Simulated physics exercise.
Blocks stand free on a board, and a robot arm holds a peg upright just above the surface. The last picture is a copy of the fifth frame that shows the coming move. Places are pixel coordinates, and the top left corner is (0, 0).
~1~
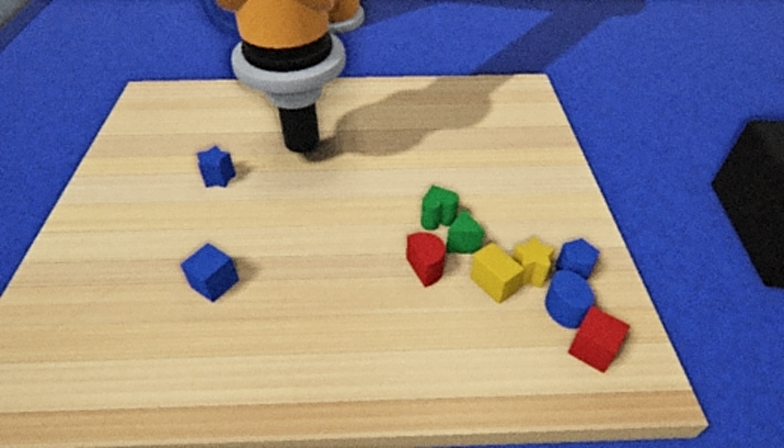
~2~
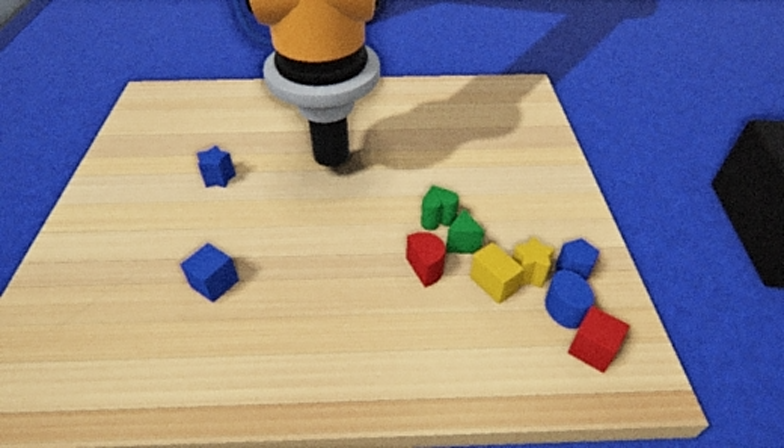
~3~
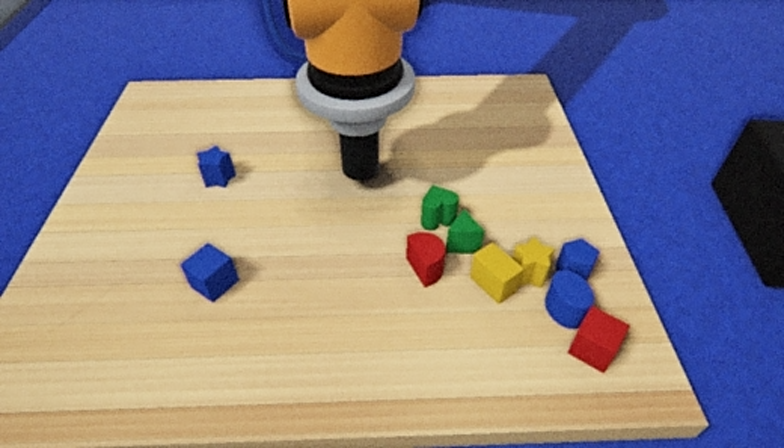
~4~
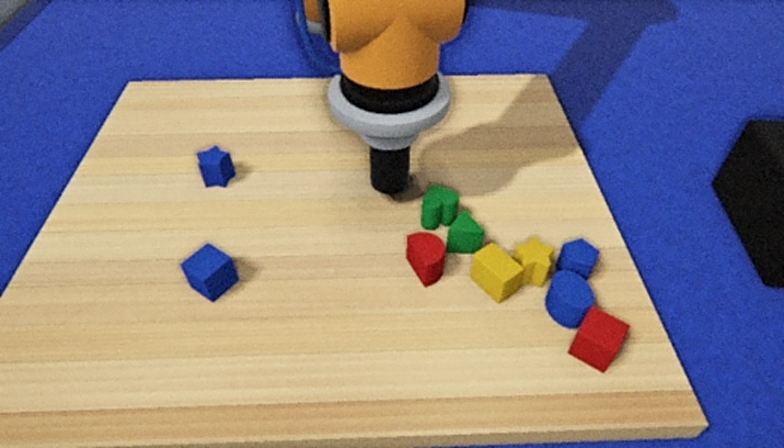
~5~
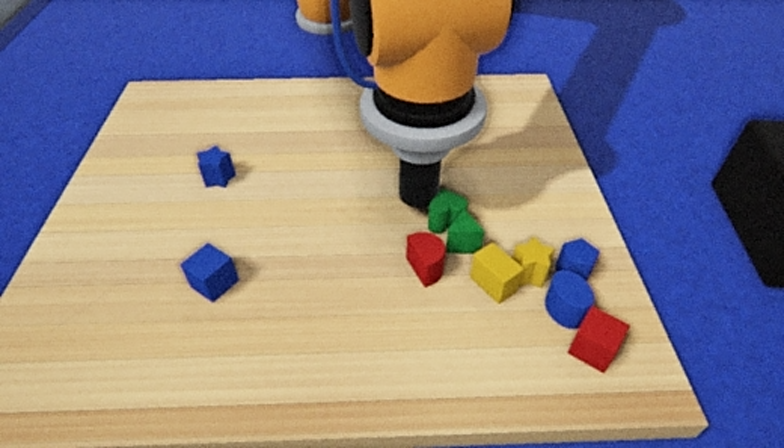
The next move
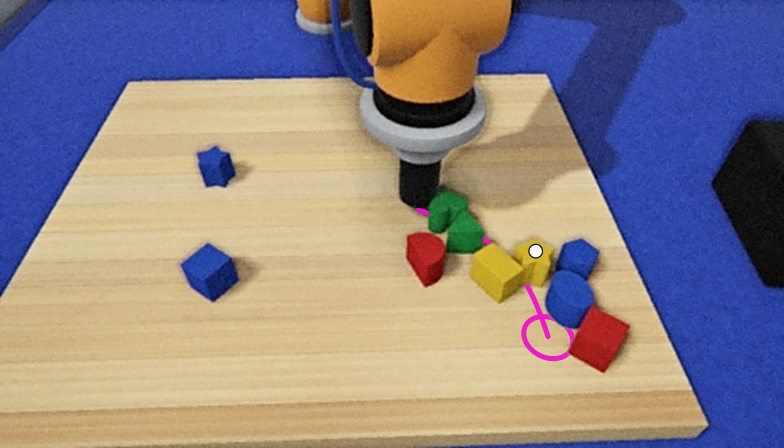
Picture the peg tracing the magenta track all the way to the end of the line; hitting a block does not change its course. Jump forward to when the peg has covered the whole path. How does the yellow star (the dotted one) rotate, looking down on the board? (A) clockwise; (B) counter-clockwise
A.
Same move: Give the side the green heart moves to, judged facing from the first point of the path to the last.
Shifts left.
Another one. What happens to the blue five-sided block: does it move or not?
The block moves away from its spot.
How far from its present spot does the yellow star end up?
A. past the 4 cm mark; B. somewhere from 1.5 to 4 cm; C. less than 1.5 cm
Answer: A.
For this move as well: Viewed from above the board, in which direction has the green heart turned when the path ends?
It spins anti-clockwise.
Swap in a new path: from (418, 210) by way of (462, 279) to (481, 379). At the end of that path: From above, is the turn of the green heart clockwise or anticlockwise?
In a top view, it turns counterclockwise.
Drawn move, from (418, 210) through (475, 234) and (521, 276) to (548, 337); the dot is on the yellow star.
What follows on the original path. One third of the way, peg (478, 219); green heart (510, 228), turned 15° clockwise; green triangular block (486, 243), turned 100° clockwise.
Two thirds of the way, peg (526, 262); green heart (568, 259), turned 25° anticlockwise; green triangular block (486, 254); yellow star (586, 283), turned 65° clockwise; blue oval block (602, 315); blue five-sided block (607, 256), turned 30° anticlockwise.
At the end, peg (554, 323); green heart (575, 262), turned 40° anticlockwise; green triangular block (486, 254), turned 130° clockwise; yellow star (597, 287), turned 70° clockwise; blue oval block (609, 321); blue five-sided block (611, 255), turned 20° anticlockwise.
